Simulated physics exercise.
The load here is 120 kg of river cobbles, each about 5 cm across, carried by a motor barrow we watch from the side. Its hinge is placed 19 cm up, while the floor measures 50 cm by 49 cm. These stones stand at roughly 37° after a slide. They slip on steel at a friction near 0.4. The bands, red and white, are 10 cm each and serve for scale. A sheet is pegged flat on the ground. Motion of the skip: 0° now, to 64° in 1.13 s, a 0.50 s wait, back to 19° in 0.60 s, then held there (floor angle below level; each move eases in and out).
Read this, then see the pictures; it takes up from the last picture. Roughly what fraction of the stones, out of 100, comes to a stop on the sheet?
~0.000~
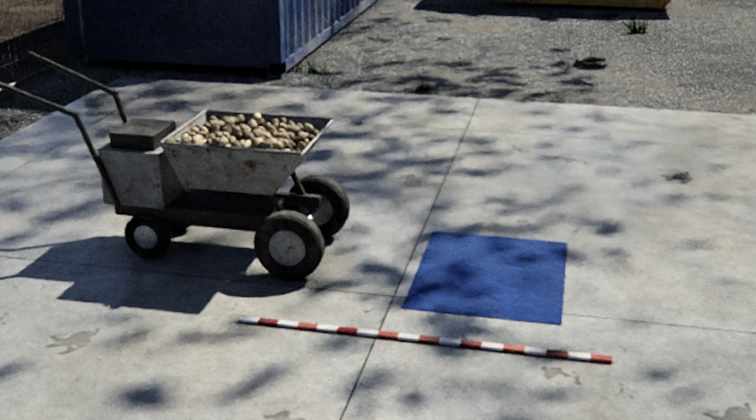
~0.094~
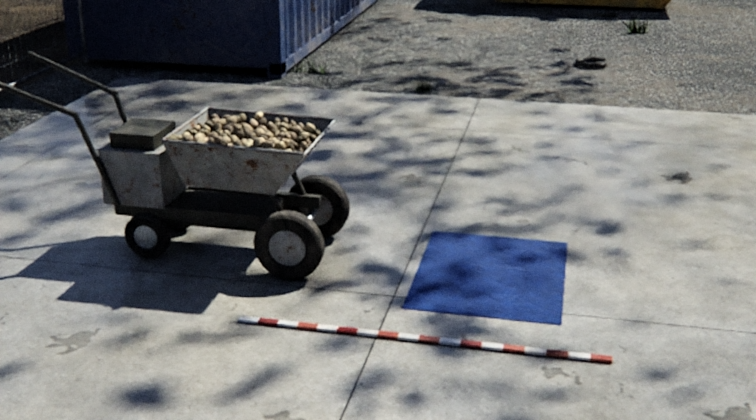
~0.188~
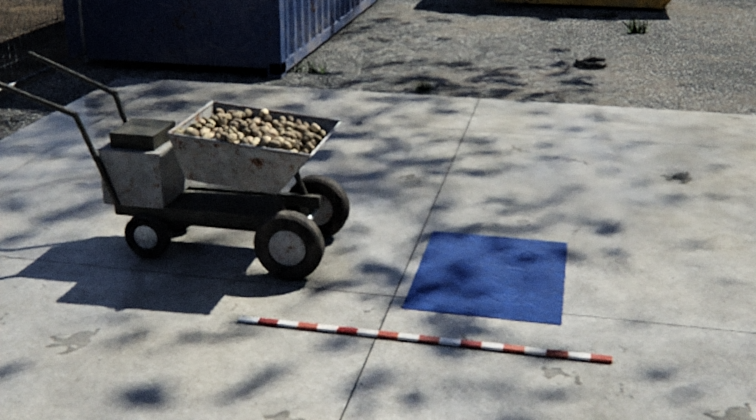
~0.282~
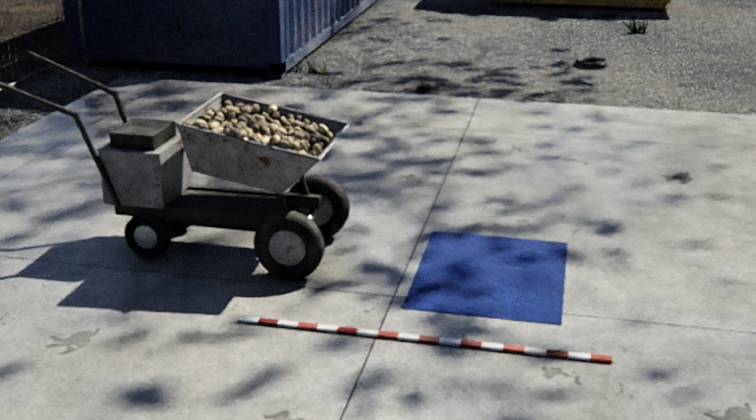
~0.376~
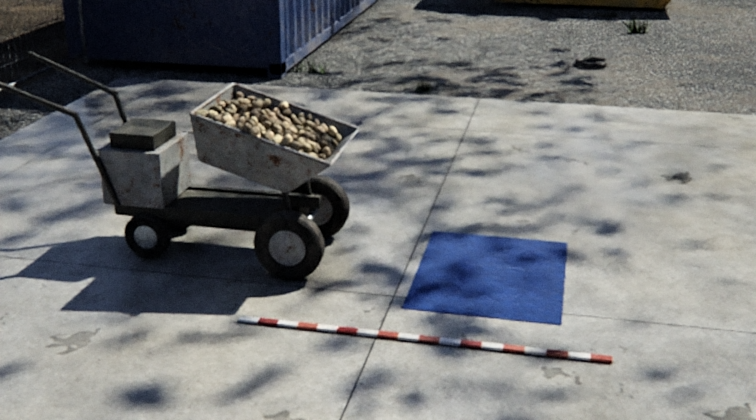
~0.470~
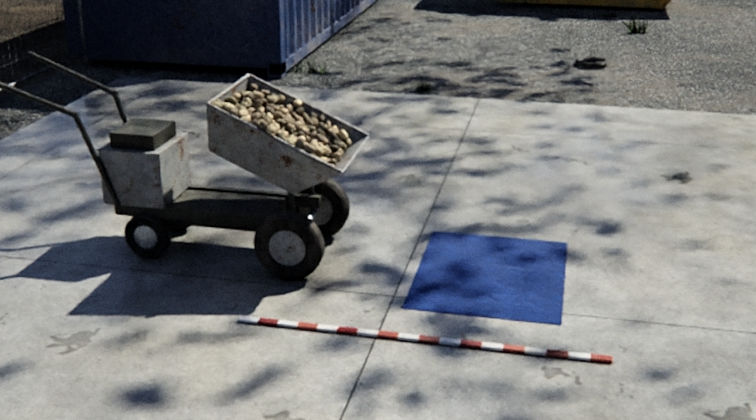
About 50 out of 100.
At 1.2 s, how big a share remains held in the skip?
I'd say it's holding near 70 per cent.
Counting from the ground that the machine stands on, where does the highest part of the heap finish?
Some 14 cm above that level.
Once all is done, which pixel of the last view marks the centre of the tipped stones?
Resting centre: About (446, 265).
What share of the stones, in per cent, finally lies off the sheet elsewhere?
I'd put it at around 5 per cent.
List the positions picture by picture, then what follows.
In the first picture, lip at (302, 154), floor tilted 0°, highest stones at (231, 126).
In the second picture, the skip is at 1°, its lip at (304, 154); the top of the load is at (233, 125); the stones move at 0.2 m/s on average.
In the third picture, the skip is at 5°, its lip at (310, 156); the top of the load is at (234, 121); the stones move at 0.4 m/s on average.
In the fourth picture, lip at (319, 160), floor tilted 10°, highest stones at (226, 112); the stones move at 0.6 m/s on average.
In the fifth picture, the skip is at 17°, its lip at (330, 165); the top of the load is at (238, 104); the stones move at 0.7 m/s on average.
In the sixth picture, lip at (342, 173), floor tilted 24°, highest stones at (249, 96); the stones move at 0.8 m/s on average.
After 0.9 s the floor is at 54°; 100 % in the skip; the foremost stones are at (382, 194).
After 1.2 s the floor is at 64°; 71 % in the skip, 7 % short of the sheet, 22 % on the sheet; the foremost stones are at (461, 268).
After 2.7 s the floor is at 19°; 23 % in the skip, 20 % short of the sheet, 50 % on the sheet, 7 % off the sheet elsewhere; the foremost stones are at (630, 303).
After 4.6 s the floor is at 19°; 23 % in the skip, 20 % short of the sheet, 50 % on the sheet, 7 % off the sheet elsewhere; the foremost stones are at (630, 303).
